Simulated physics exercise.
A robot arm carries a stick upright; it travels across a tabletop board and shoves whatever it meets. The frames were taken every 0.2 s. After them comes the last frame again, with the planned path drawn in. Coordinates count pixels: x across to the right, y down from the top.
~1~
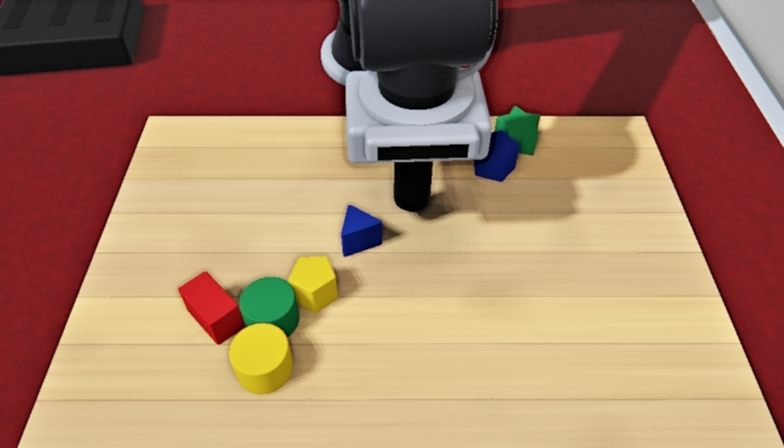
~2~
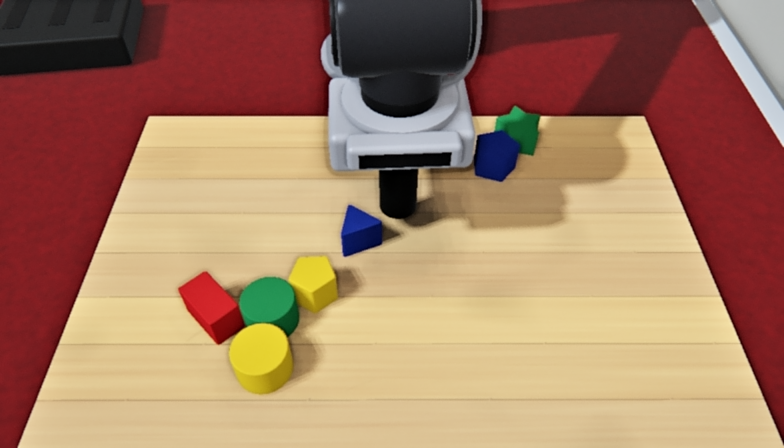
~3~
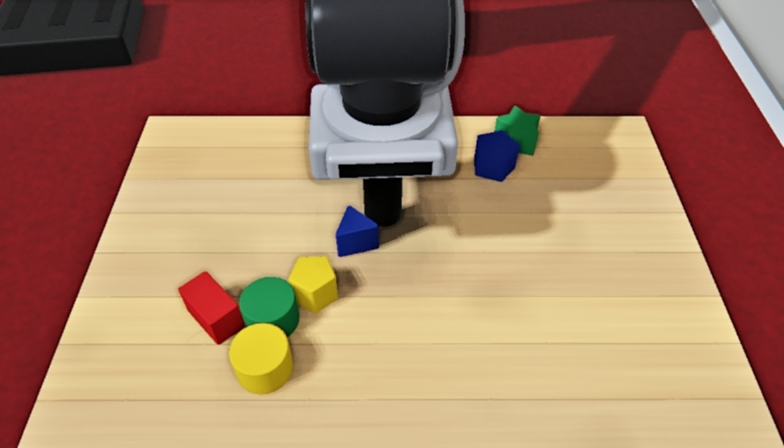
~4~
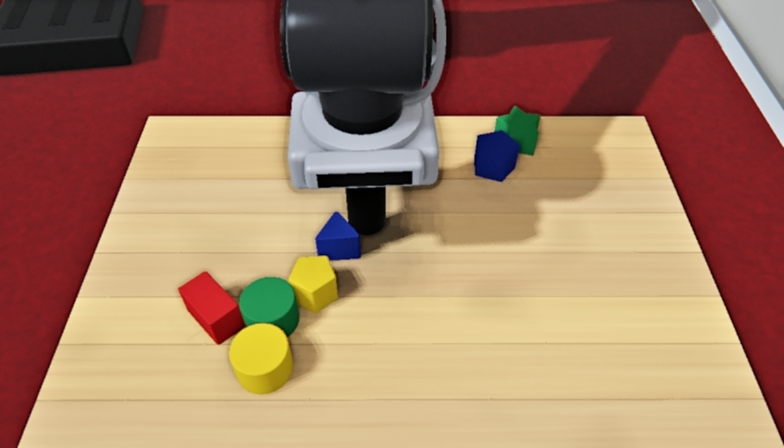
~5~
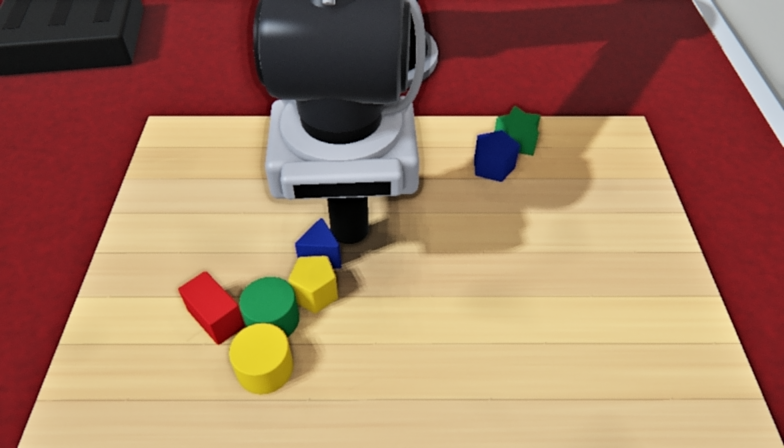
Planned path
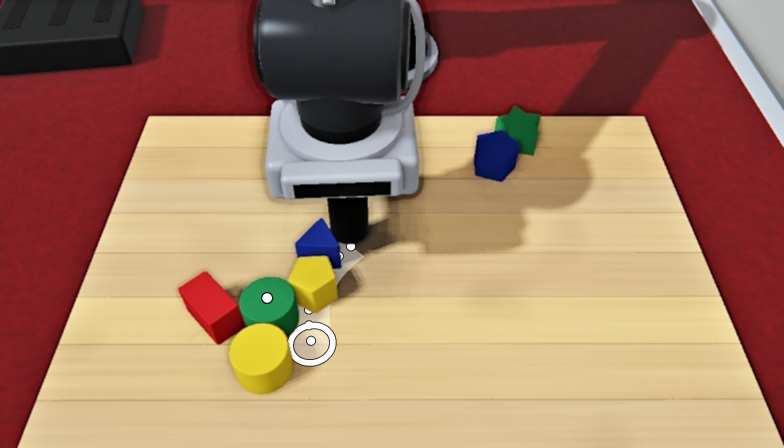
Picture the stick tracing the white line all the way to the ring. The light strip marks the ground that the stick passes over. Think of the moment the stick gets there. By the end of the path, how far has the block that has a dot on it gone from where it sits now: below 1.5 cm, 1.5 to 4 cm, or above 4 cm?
That block covers between 1.5 and 4 cm.
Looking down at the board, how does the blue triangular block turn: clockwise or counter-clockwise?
Top view: Clockwise.
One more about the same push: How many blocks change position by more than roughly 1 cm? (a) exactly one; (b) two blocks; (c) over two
Option c.
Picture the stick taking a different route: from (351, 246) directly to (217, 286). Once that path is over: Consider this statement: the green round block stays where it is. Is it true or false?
Verdict: True.
Path on the board, from (351, 246) by way of (324, 272) and (309, 306) to (312, 344); the dot is on the green round block.
On the path given first. One third of the way, stick at (321, 256); yellow round block at (252, 361); green round block at (261, 310); yellow pentagonal block at (308, 285), turned 15° anticlockwise; blue triangular block at (284, 261), turned 15° anticlockwise.
Two thirds of the way, stick at (306, 291); yellow round block at (236, 382); green round block at (249, 329); yellow pentagonal block at (303, 325), turned 40° anticlockwise; blue triangular block at (271, 277), turned 45° clockwise.
At the end, stick at (309, 329); yellow round block at (235, 383); green round block at (248, 330); yellow pentagonal block at (306, 366), turned 45° anticlockwise; blue triangular block at (271, 277), turned 45° clockwise.
